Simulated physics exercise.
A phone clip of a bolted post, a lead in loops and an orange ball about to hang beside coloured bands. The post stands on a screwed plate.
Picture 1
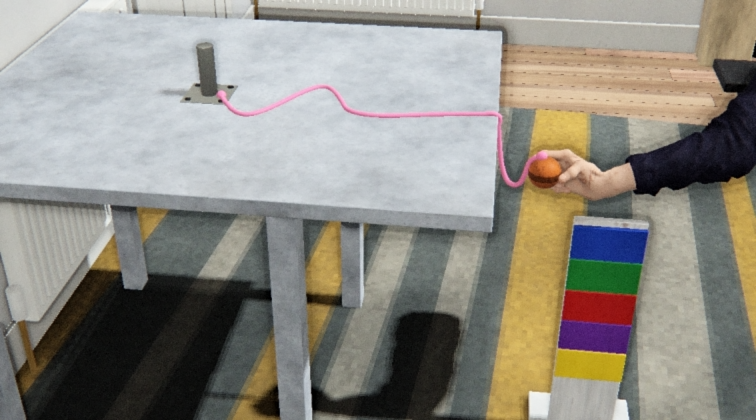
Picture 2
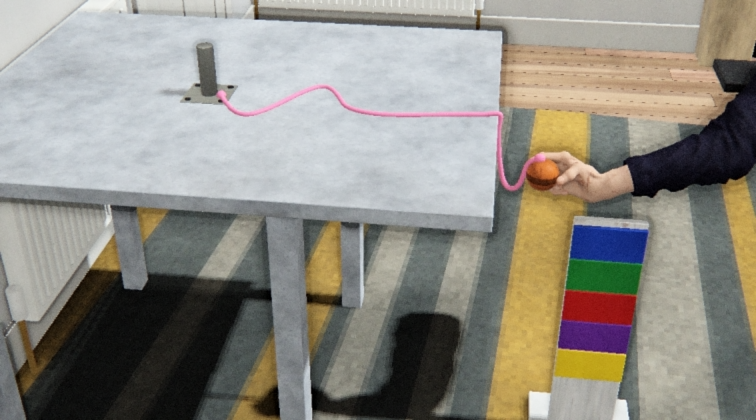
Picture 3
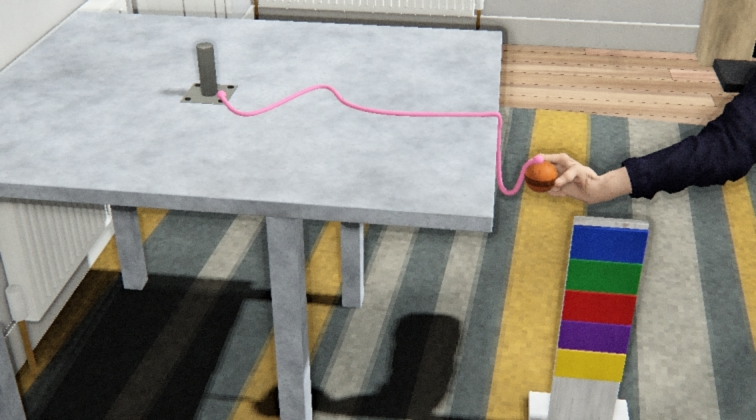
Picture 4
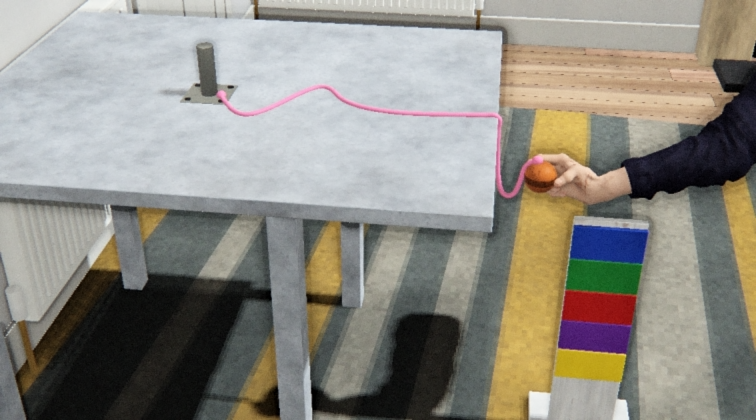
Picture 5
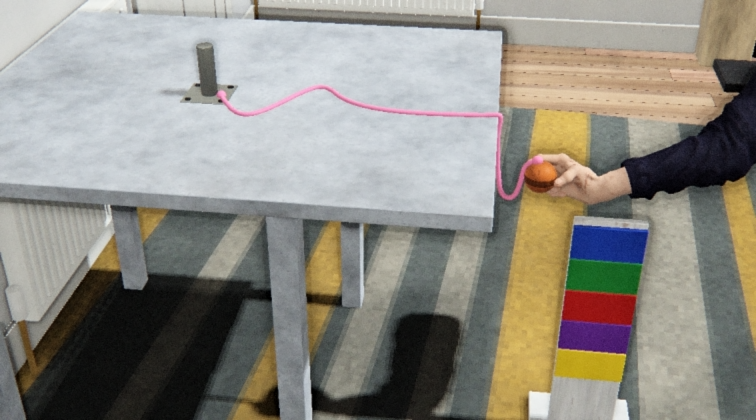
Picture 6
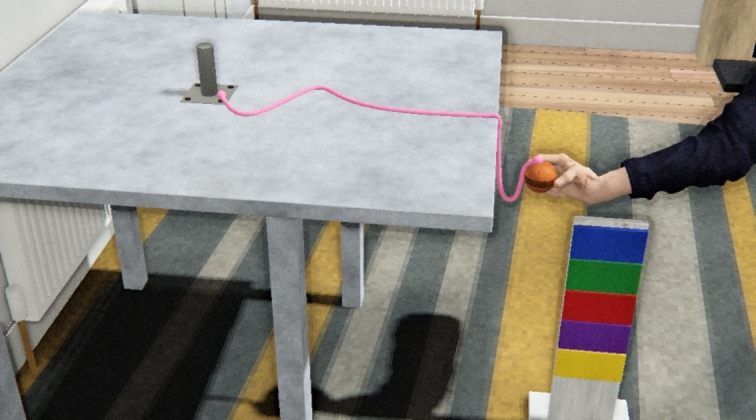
A hand in a dark sleeve holds an orange ball just off the right edge of a grey table, seen from above in a room with a striped rug. A pink cord runs across the tabletop from a dark post to the ball, above a board banded blue, green, red, purple and yellow. The ball shifts slightly left and down, the cord's slack moves a little, and the view stays still.
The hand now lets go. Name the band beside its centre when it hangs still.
The lead holds its middle at purple.
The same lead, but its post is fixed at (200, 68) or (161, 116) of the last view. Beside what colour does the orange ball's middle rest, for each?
In that order: Red; red.
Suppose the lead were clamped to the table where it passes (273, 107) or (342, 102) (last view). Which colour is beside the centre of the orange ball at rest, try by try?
Try by try: Red; green.
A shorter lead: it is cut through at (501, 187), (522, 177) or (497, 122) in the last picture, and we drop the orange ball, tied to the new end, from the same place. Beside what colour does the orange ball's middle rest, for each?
In that order: Green; red; no band.
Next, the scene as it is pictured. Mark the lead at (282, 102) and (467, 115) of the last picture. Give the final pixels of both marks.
The first at (321, 102), the second at (495, 158).
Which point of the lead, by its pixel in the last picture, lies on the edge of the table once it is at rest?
The one at (427, 113).
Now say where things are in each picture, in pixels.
In the first picture, orange ball (545, 172); blue (609, 246); green (604, 278); red (599, 309); purple (594, 338); yellow (590, 367).
In the second picture, orange ball (542, 174); lead through (234, 111) (304, 92) (356, 110) (442, 115) (499, 153).
In the third picture, orange ball (541, 176).
In the fourth picture, orange ball (541, 177); lead through (234, 111) (304, 92) (366, 108) (452, 115) (498, 164).
In the fifth picture, orange ball (541, 177).
In the sixth picture, orange ball (541, 177); lead through (234, 111) (304, 92) (374, 107) (460, 115) (499, 171).
Early on, ball near (494, 304); level with red.
Midway, ball near (470, 320); level with purple.
Finally, ball near (482, 321); level with purple. At purple.
